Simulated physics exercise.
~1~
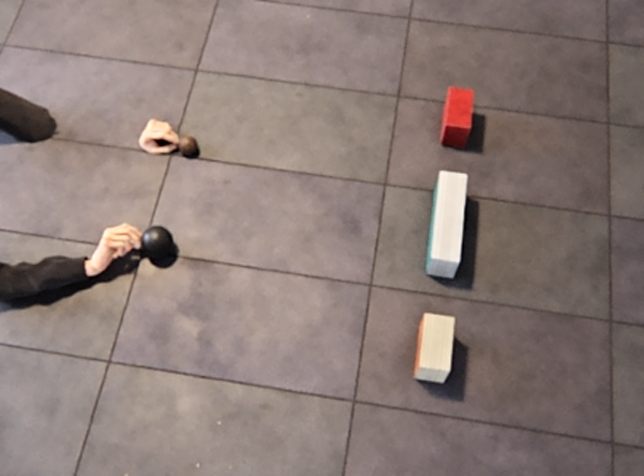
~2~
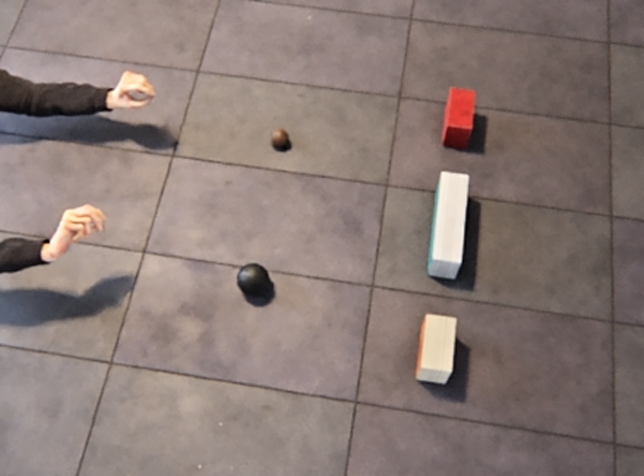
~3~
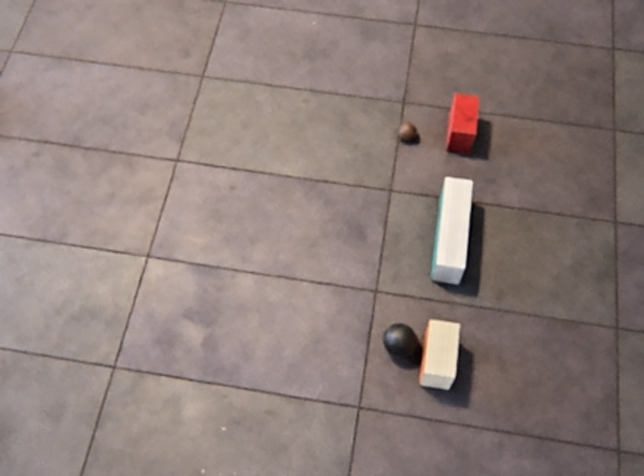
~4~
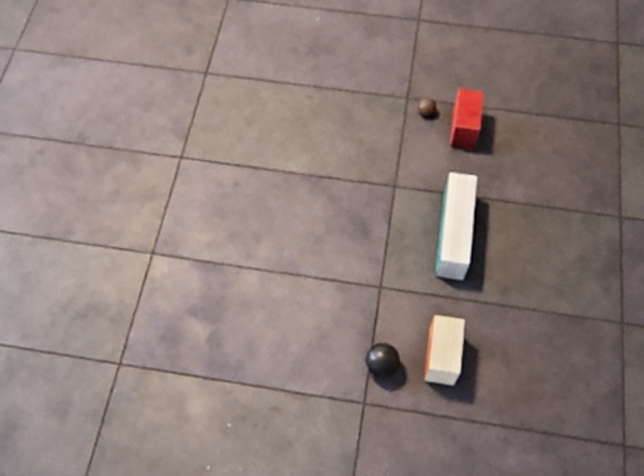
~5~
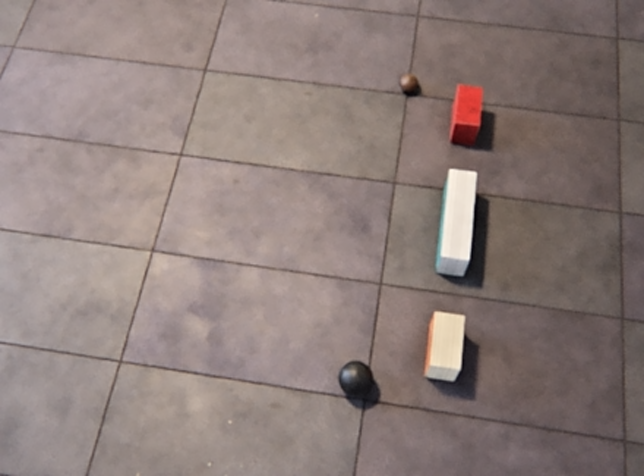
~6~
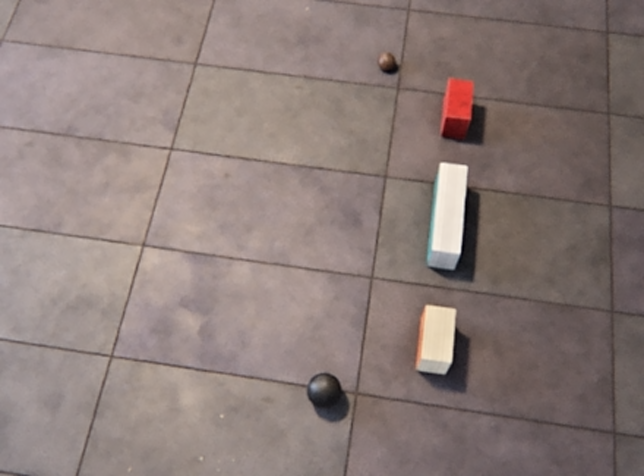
Two hands rolled a black ball and a smaller brown ball to the right across a tiled floor toward three spaced-out blocks, but neither slipped through, and both bounced back leftward, the brown one drifting upward and the black one downward.
